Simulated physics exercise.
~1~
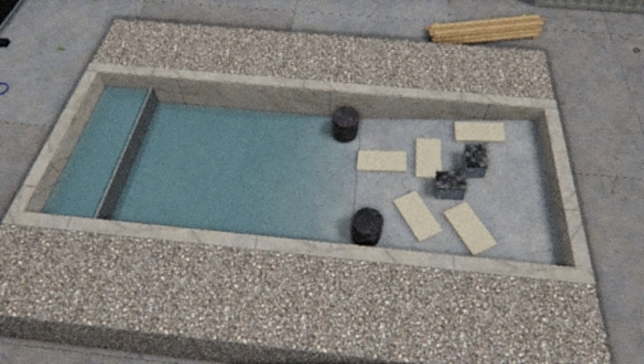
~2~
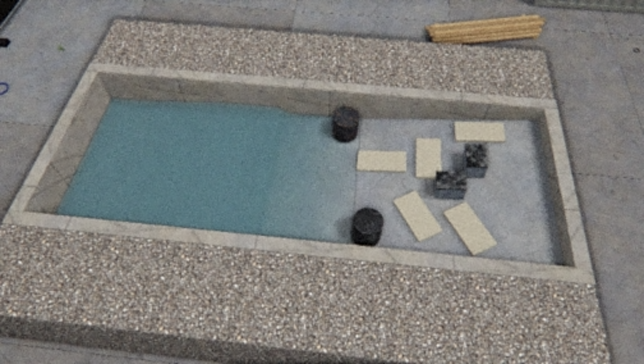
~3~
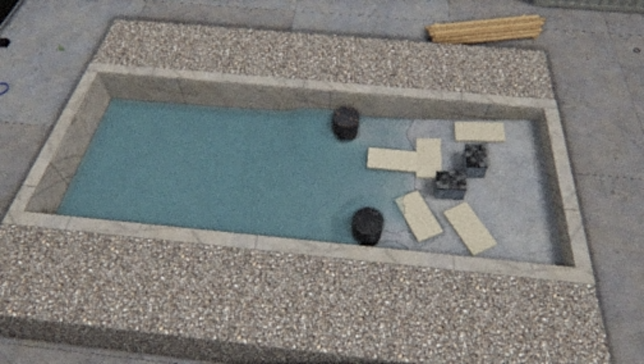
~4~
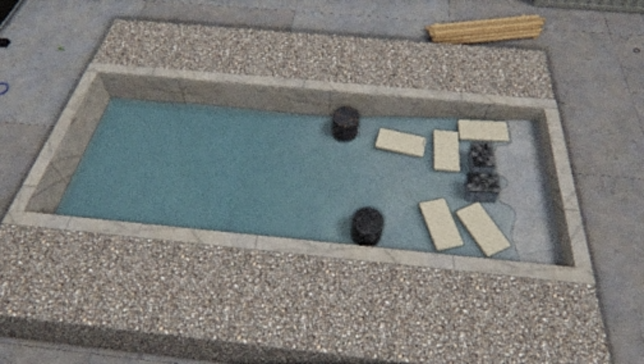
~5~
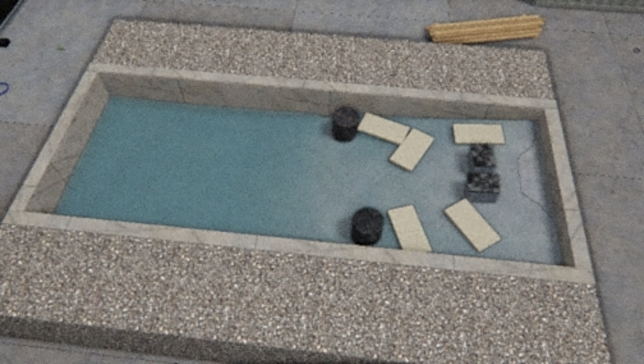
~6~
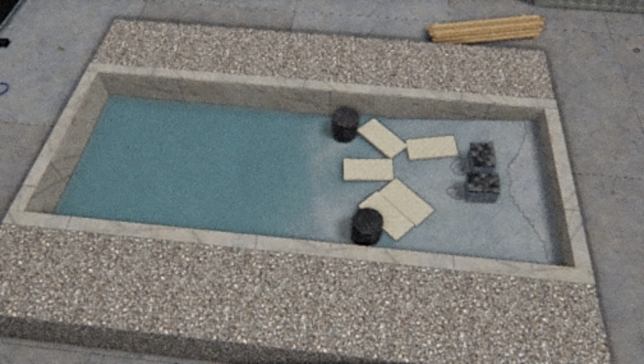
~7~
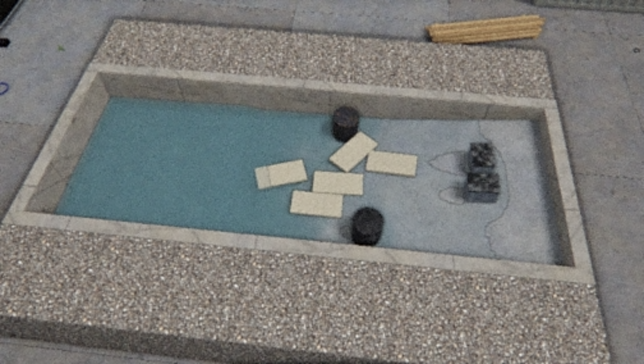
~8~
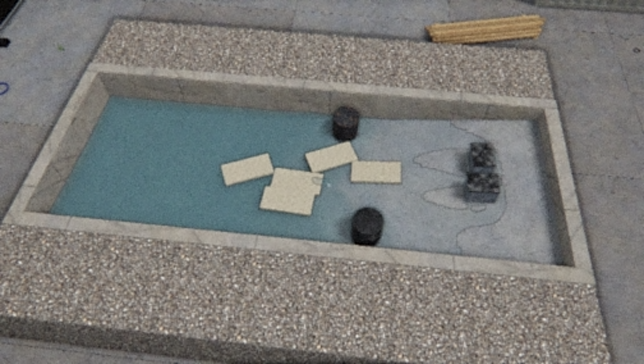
The clip opens on a stone-edged basin with teal water, a barrier near its left end, and five pale slabs and two dark blocks on the bare slope beyond two dark round posts. The barrier disappears, and the water spreads right up the ramp. It reaches the slabs, nudging and turning them, while the blocks shift slightly right and line up. Then the water draws back, carrying the slabs left between the posts. It ends with the slabs loosely bunched, most of them left of the posts, while the blocks remain standing on the slope.
